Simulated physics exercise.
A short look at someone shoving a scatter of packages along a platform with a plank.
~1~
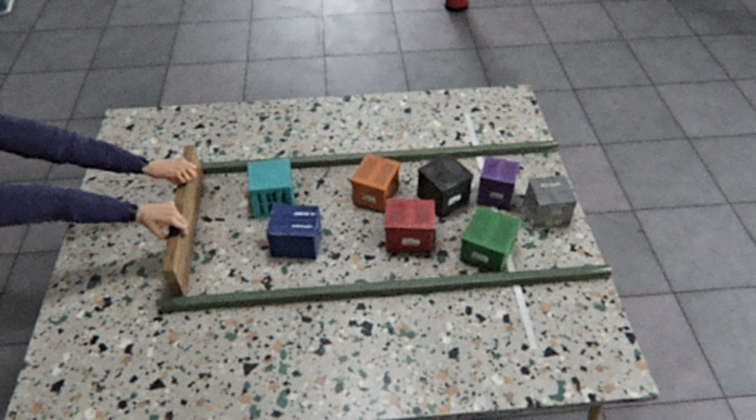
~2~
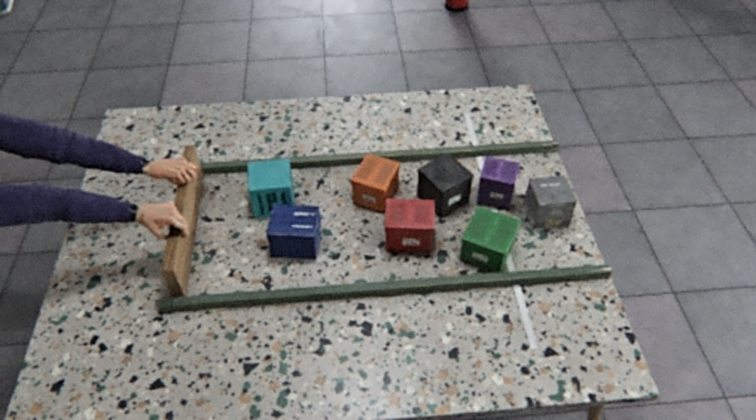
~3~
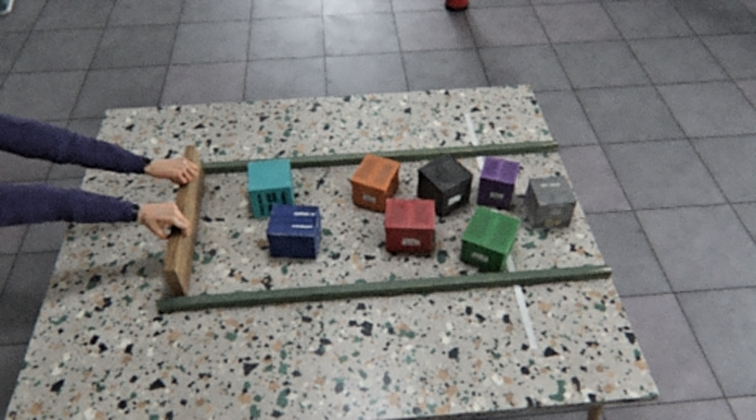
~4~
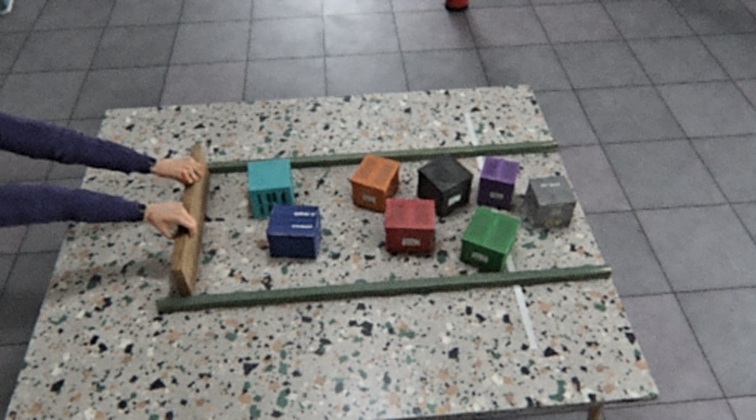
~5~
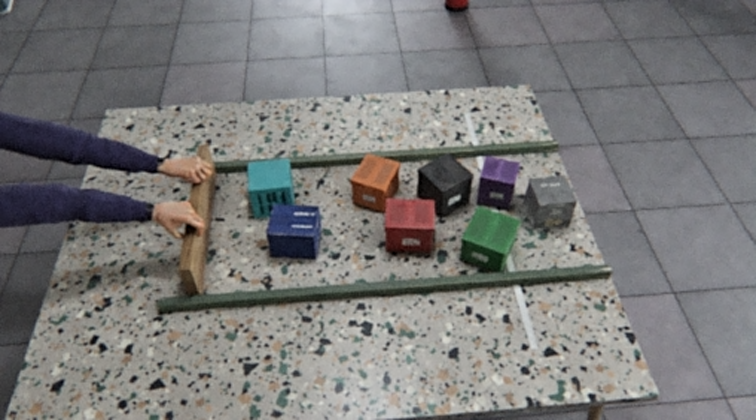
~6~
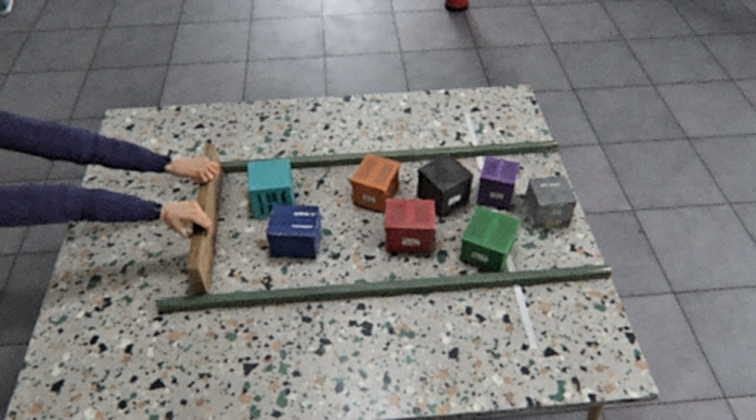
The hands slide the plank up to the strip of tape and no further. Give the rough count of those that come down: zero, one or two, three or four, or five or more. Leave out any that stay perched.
The number that fall off is three or four.
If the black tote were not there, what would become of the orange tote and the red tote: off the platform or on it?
The orange tote survives, the red tote survives.
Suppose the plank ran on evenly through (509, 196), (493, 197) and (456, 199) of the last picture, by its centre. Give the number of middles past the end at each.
Past the end: 4, 4 and 2.
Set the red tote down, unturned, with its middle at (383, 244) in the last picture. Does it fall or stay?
From there it remains up.
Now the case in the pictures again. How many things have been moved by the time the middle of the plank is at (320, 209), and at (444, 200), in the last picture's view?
By then 3, and 8.
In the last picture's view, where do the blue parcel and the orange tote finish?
About (524, 213), and the other about (543, 165).
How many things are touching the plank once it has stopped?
In contact: 2.
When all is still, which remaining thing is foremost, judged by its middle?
The red tote ends nearest.
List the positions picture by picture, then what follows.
In the first picture, grey box (549, 203); purple tote (497, 183); green tote (489, 240); plank (185, 218); tape (495, 212).
In the second picture, purple tote (497, 184); blue parcel (295, 232).
In the third picture, green tote (489, 240); black tote (444, 186).
In the fourth picture, grey box (549, 203); red tote (409, 226).
In the fifth picture, purple tote (497, 184); turquoise crate (272, 188).
In the sixth picture, grey box (549, 203); purple tote (497, 184); green tote (489, 240); plank (207, 216); tape (495, 212).
Soon after, none off yet; grey box at rest near (549, 203); purple tote at rest near (497, 184); green tote at rest near (489, 240).
By the end, the number that fall off is three or four; fallen, black tote, green tote, purple tote and grey box.
